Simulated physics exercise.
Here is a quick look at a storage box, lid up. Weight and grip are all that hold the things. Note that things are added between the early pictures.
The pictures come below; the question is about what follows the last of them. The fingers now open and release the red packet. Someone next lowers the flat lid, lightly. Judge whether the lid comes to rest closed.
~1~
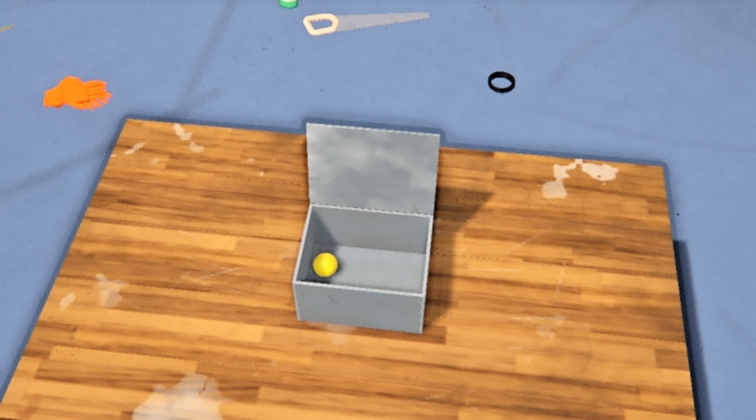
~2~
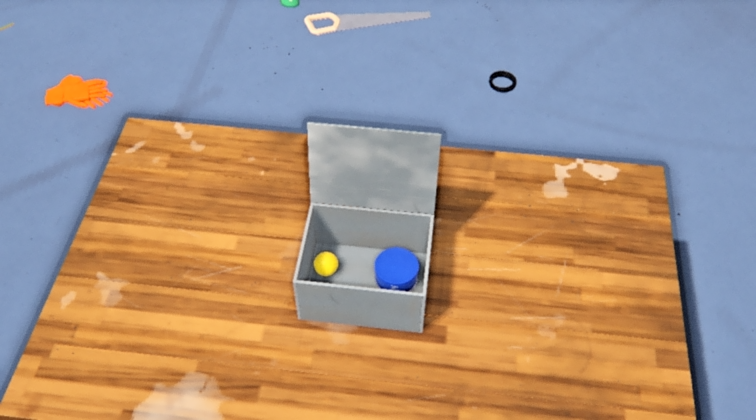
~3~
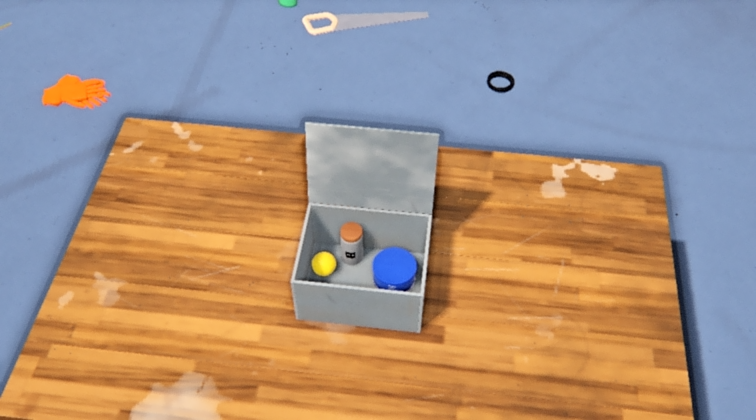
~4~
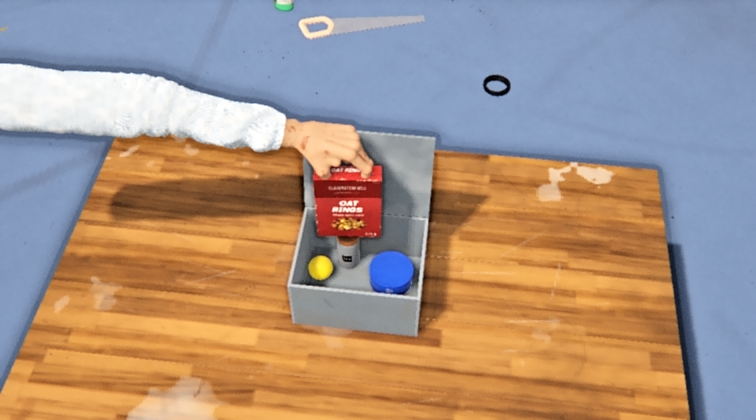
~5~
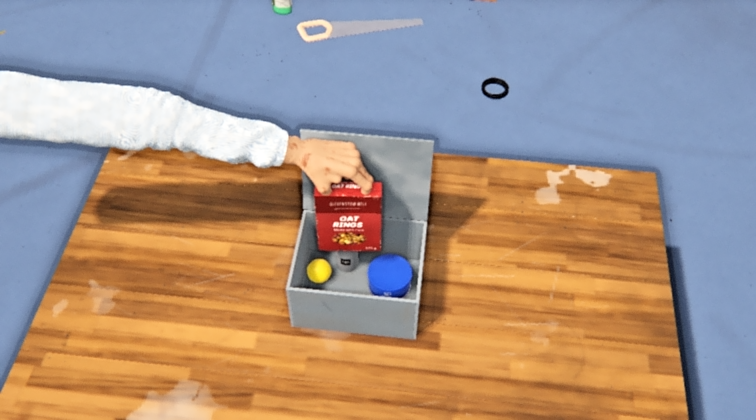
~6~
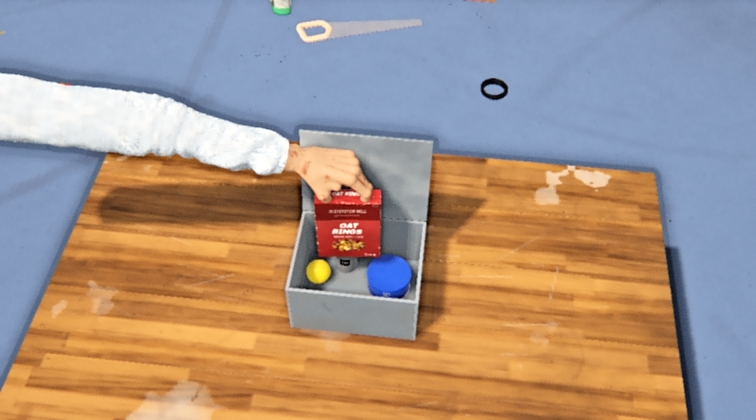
In the end, the box is left open.
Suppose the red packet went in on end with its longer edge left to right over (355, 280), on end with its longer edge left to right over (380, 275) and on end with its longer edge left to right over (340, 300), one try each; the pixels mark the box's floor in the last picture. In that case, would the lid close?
First, it stays ajar; second, it will not close; third, it stays ajar.
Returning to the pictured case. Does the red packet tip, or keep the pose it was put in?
It ends up leaning.
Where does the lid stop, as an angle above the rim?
Angle: About 12°.
Then, 1.20 s later than the last frame, lid starting down; red packet tilted by 59° near (355, 273).
Then, 2.00 s later than the last frame, lid 30° above the rim; red packet tilted by 59° near (355, 273).
When it is over, lid 13° above the rim; lying over in the box, red packet; the other 3 as before. End places, in pixels of the last picture, red packet near (355, 273).
